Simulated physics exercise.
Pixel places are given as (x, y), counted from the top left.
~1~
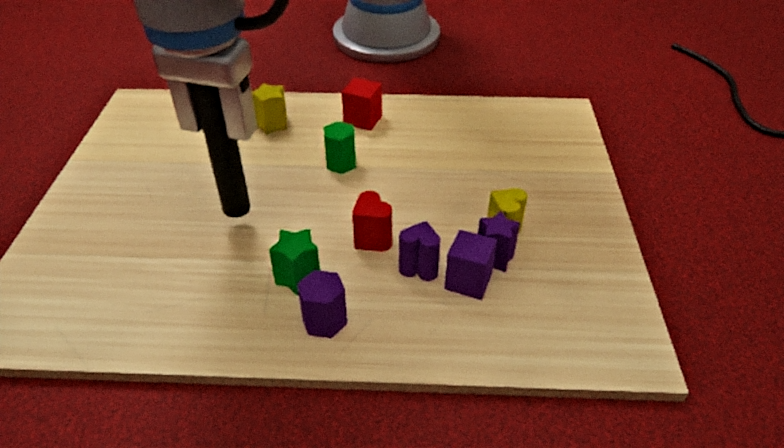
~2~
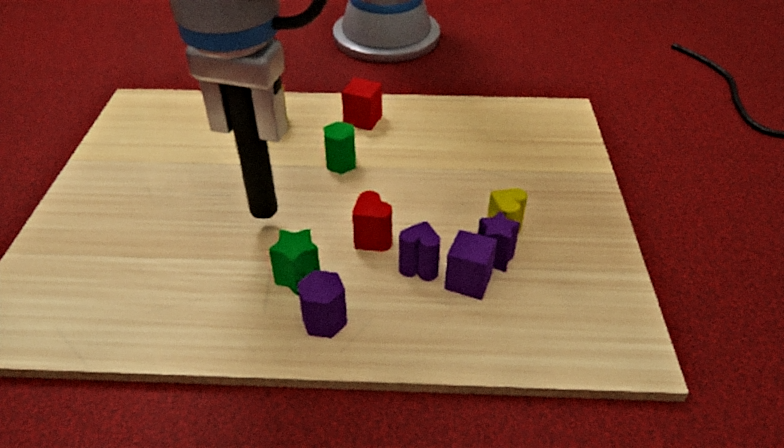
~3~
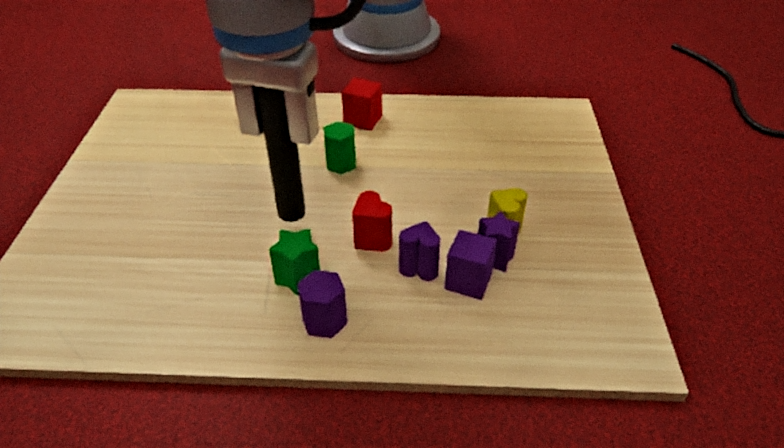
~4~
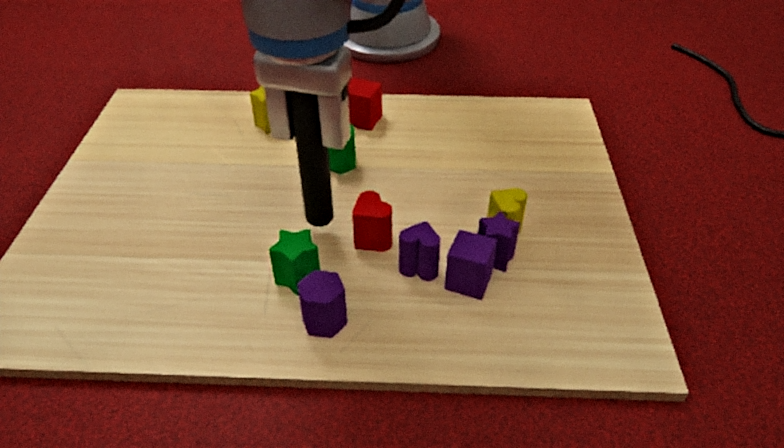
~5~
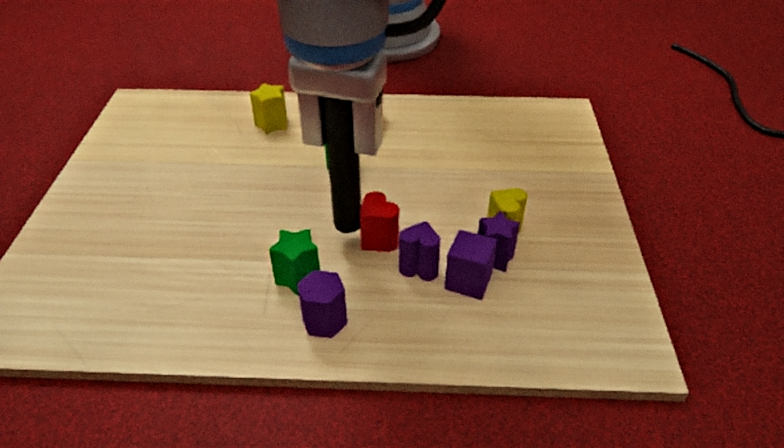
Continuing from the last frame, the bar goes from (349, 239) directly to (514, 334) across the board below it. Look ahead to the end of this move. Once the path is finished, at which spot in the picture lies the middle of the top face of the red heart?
It should be at (411, 210) by then.
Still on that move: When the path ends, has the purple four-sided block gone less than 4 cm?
No, that is not what happens.
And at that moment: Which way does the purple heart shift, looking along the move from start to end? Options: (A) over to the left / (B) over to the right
Answer: A.
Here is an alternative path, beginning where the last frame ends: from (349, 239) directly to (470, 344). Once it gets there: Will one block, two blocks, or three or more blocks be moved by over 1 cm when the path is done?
I'm going with two.
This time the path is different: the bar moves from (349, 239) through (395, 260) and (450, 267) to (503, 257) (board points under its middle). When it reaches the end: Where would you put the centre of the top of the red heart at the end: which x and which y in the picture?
I'd place it at (432, 210), taking the centre of its top.
The first path, step by step. One third of the way, bar (400, 254); red heart (411, 210), turned 55° anticlockwise; purple heart (436, 238); purple four-sided block (477, 247).
Two thirds of the way, bar (455, 285); red heart (411, 210), turned 55° anticlockwise; purple heart (490, 258), turned 55° anticlockwise; purple four-sided block (532, 251), turned 15° anticlockwise.
At the end, bar (517, 320); green star unmoved; red heart (411, 210), turned 55° anticlockwise; purple heart (522, 270), turned 120° anticlockwise; purple four-sided block (549, 247), turned 30° anticlockwise.
